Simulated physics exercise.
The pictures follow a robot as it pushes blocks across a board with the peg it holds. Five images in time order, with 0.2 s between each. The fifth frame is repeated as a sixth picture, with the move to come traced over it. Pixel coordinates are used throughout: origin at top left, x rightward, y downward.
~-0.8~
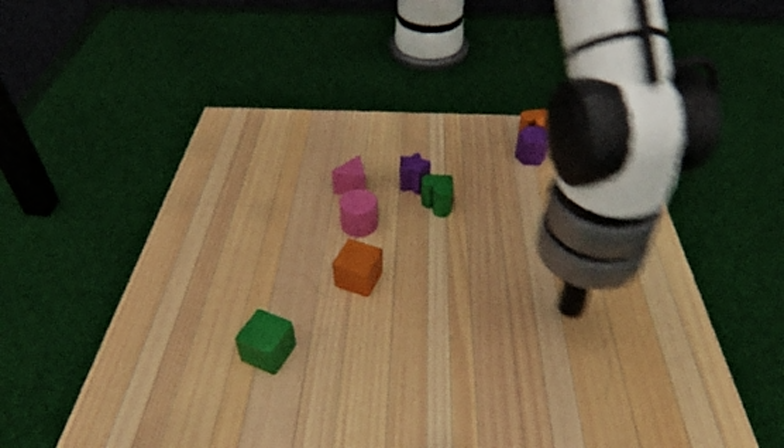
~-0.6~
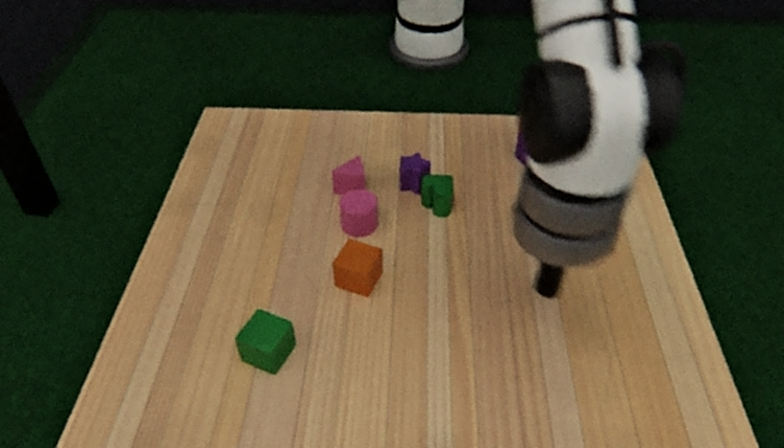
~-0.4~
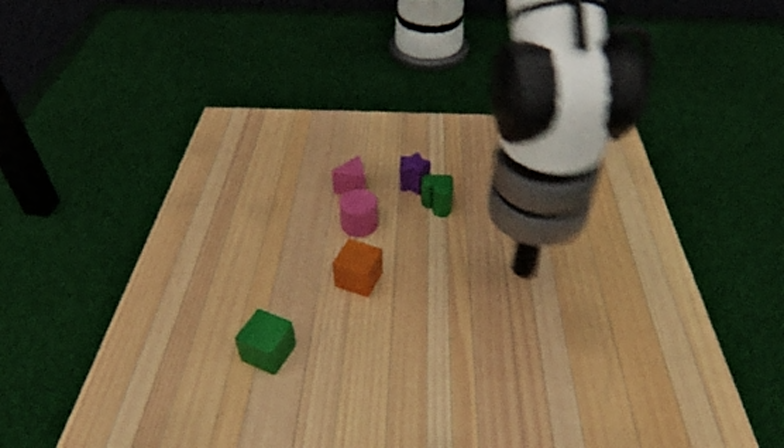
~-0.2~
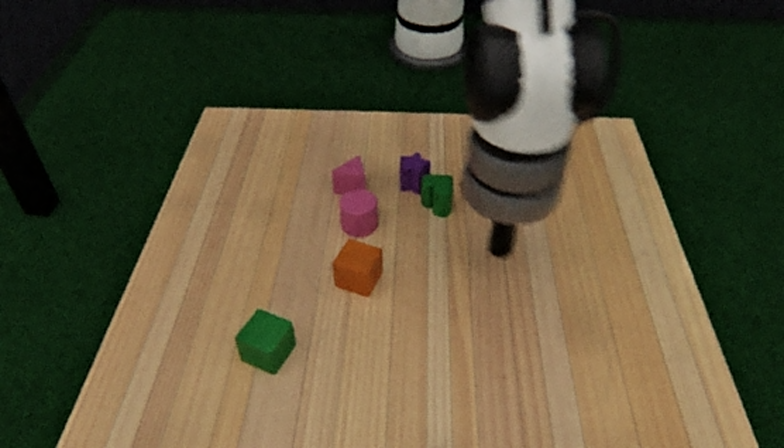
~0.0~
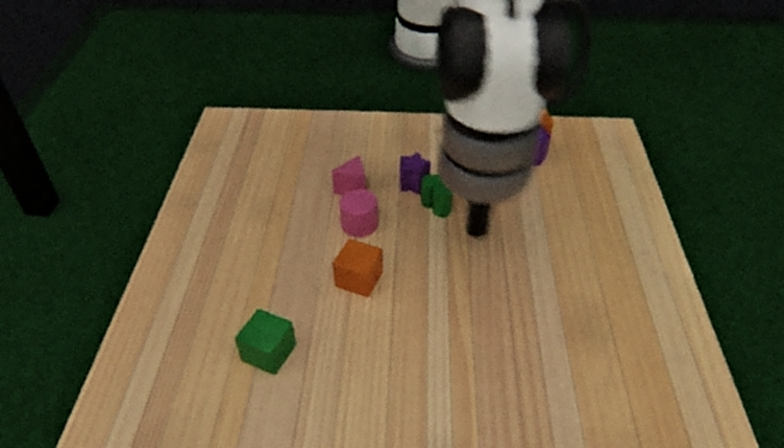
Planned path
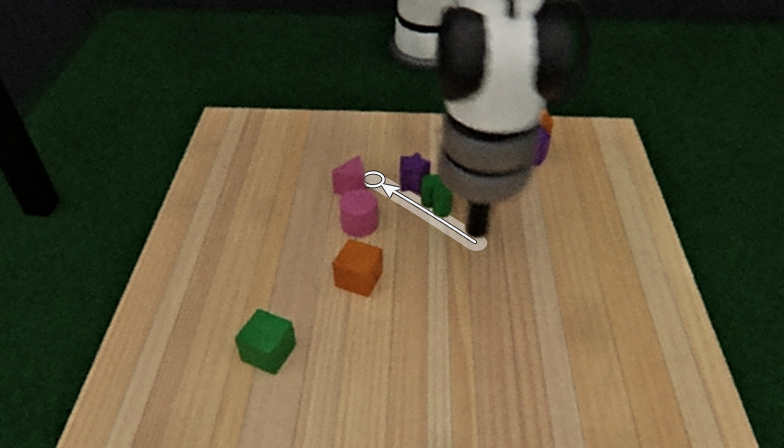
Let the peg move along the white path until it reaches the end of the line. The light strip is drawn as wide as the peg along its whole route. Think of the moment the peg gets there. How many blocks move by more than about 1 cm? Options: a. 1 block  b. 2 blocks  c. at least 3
b.
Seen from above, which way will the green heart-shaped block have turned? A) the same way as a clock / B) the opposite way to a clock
The answer is A.
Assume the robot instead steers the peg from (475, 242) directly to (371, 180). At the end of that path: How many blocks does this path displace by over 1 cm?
By the end of the path, two blocks have moved more than about a centimetre.
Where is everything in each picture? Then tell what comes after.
In the first frame, lower end of the peg (571, 308), tops of blocks, pink triangular piece (352, 167), purple star-shaped block (414, 162), green heart-shaped block (440, 182).
In the second frame, peg (547, 288), blocks as before.
In the third frame, peg (524, 269), blocks as before.
In the fourth frame, peg (500, 250), blocks as before.
In the fifth frame, peg (477, 231), pink triangular piece (352, 167), purple star-shaped block (414, 162), green heart-shaped block (440, 182).
The drawn path runs from (475, 242) directly to (373, 179).
The first path, step by step. One third of the way, peg (440, 207); purple star-shaped block (412, 159); green heart-shaped block (433, 176).
Two thirds of the way, peg (405, 186); purple star-shaped block (403, 148); green heart-shaped block (419, 159), turned 75° clockwise.
At the end, peg (373, 168); pink triangular piece not moved; purple star-shaped block (403, 145); green heart-shaped block (418, 158), turned 95° clockwise.
